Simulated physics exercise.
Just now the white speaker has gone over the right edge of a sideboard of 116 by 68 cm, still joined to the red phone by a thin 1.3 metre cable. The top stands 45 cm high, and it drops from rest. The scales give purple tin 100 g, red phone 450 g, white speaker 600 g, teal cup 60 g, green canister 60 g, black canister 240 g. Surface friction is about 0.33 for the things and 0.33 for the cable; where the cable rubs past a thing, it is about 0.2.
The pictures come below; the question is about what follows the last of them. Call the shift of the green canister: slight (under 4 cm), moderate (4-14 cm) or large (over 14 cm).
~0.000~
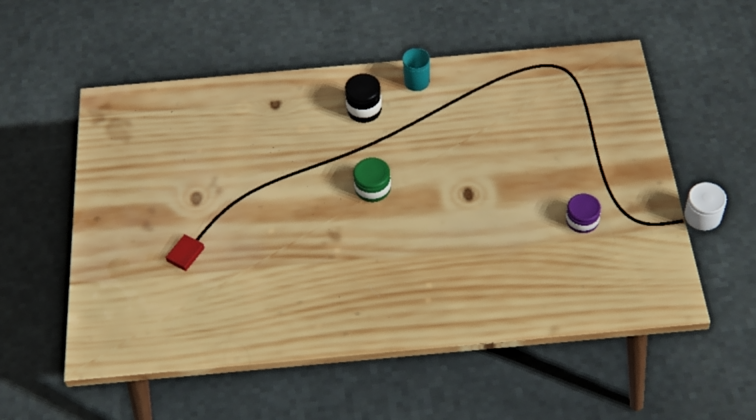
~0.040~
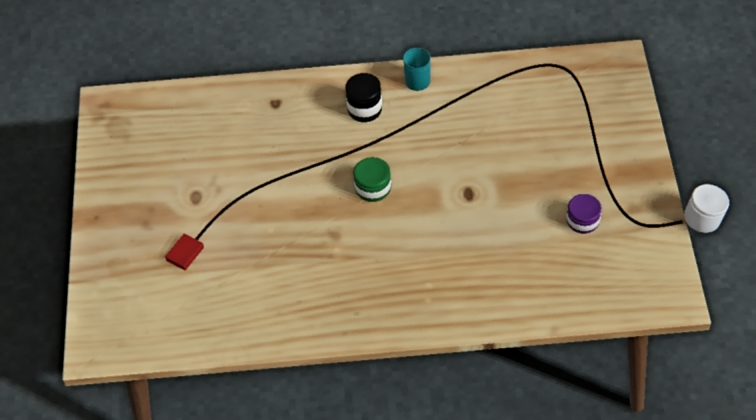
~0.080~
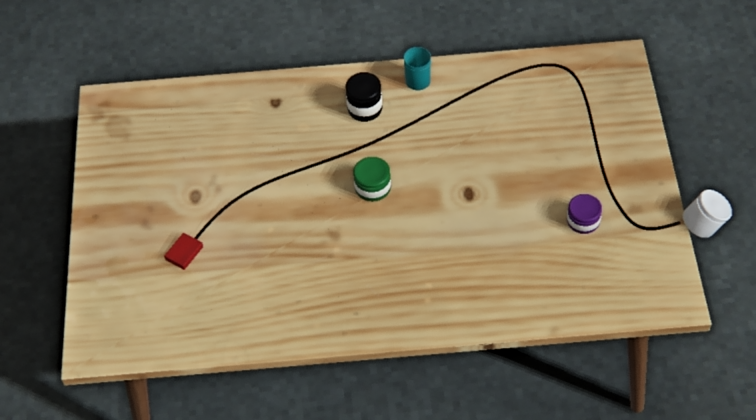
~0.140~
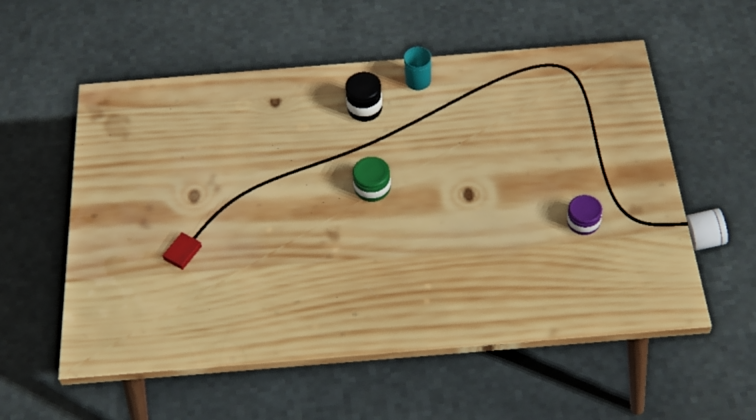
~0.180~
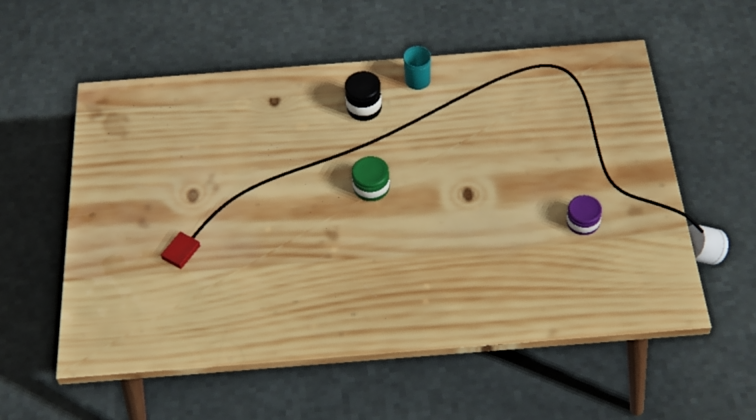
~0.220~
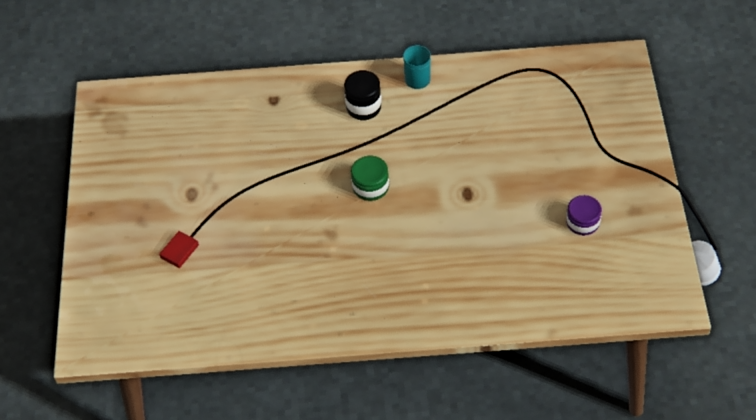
Large.
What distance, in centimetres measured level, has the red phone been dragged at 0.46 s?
0 cm.
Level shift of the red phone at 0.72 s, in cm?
Looks like some 0 centimetres to me.
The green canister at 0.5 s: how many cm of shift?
It has shifted some 14 centimetres from where it began.
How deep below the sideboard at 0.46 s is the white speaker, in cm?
40 cm or so.
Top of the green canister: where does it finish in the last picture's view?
It ends up near pixel (380, 306).
By 0.5 s, the cable's tail end at (197, 238); green canister 14 cm off its start, white speaker over the edge.
By 0.7 s, the cable's tail end at (197, 238); green canister 29 cm off its start, white speaker over the edge.
By 1.0 s, the cable's tail end at (197, 238); green canister 30 cm off its start at (380, 306), white speaker over the edge.
By 1.2 s, the cable's tail end at (197, 238); green canister 30 cm off its start, white speaker over the edge.
By 2.4 s, the cable's tail end at (197, 238); green canister 30 cm off its start at (380, 306), white speaker over the edge.
